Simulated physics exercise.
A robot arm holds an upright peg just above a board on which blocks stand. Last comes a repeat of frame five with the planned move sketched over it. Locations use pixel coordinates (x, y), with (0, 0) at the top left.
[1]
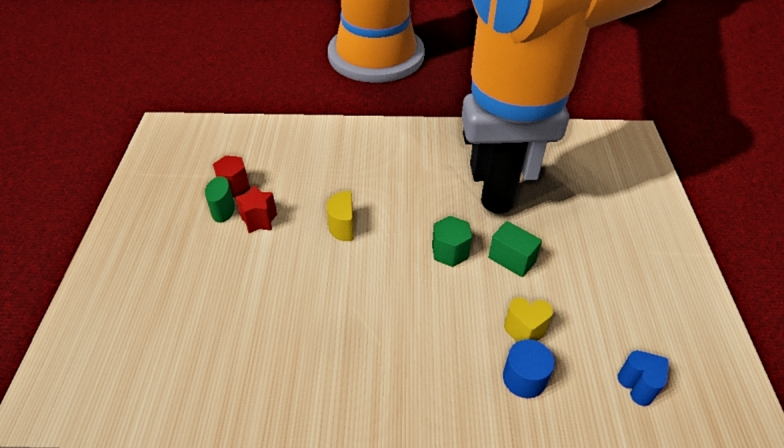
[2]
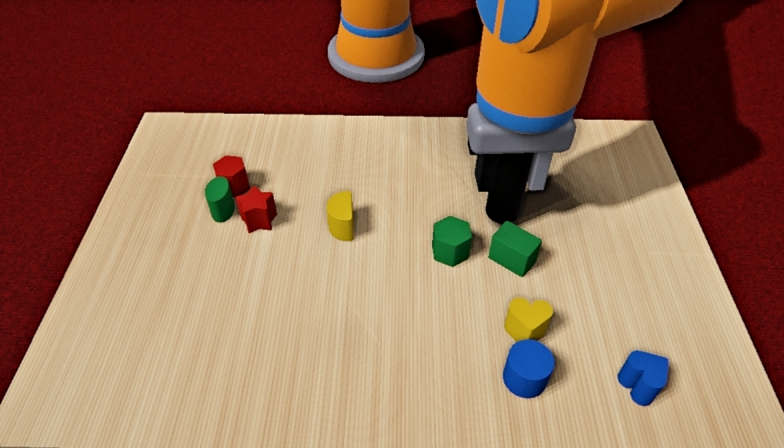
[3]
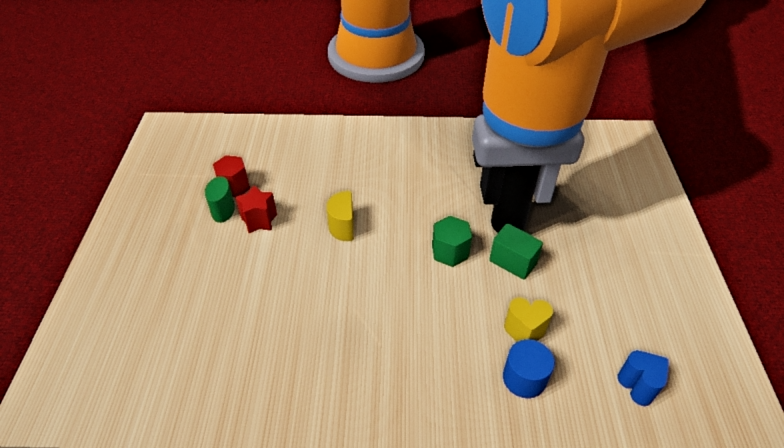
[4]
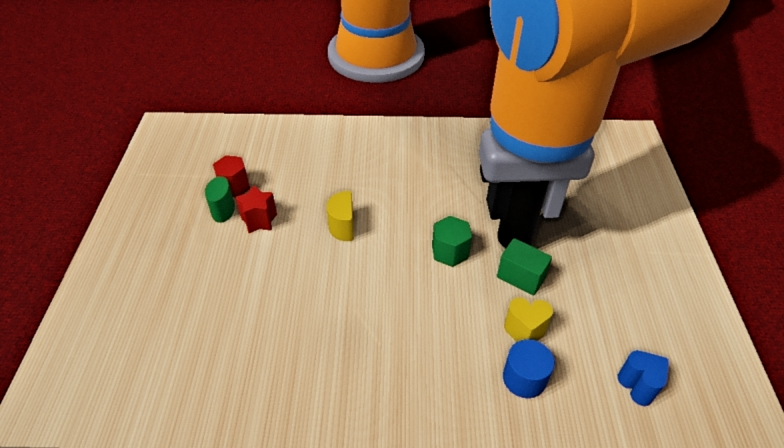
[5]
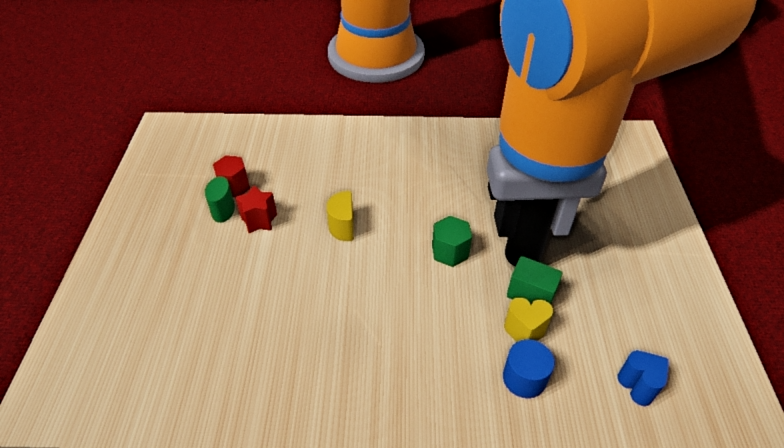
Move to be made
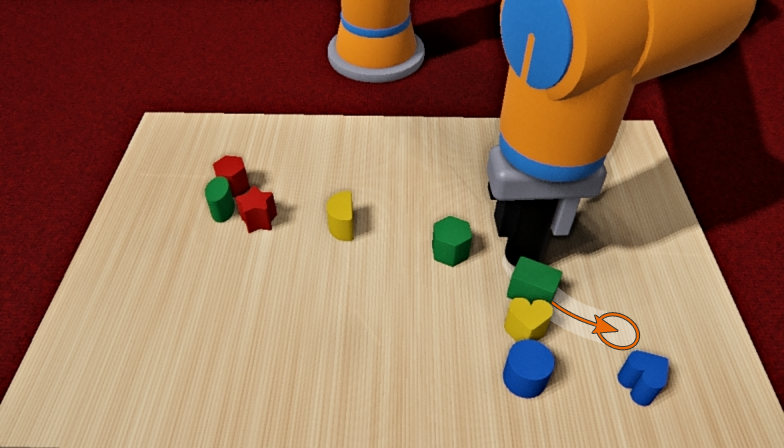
On a wooden board, a robot arm's peg pushes a green block toward a yellow heart.
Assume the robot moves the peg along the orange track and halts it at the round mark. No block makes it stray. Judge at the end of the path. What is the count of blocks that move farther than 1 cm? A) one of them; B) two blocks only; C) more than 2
Letter B.
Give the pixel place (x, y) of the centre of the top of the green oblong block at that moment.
The green oblong block ends near (560, 317).
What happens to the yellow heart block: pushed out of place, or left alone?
The yellow heart block changes place.
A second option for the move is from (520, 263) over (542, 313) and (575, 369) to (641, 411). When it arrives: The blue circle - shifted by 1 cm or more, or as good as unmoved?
The blue circle changes place.
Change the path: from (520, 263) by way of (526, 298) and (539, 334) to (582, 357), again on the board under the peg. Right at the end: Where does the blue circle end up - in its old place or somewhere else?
When the path is over, the blue circle has left its spot.
Drawn move, from (520, 263) over (541, 293) and (575, 317) to (618, 331).
On the path given first. One third of the way, peg (544, 286); yellow heart block (532, 322), turned 15° clockwise; green oblong block (553, 302).
Two thirds of the way, peg (578, 310); yellow heart block (530, 328), turned 35° clockwise; blue circle (530, 363); green oblong block (560, 317), turned 15° clockwise.
At the end, peg (621, 324); yellow heart block (530, 328), turned 35° clockwise; blue circle (530, 363); green oblong block (560, 317), turned 15° clockwise; blue heart block still.
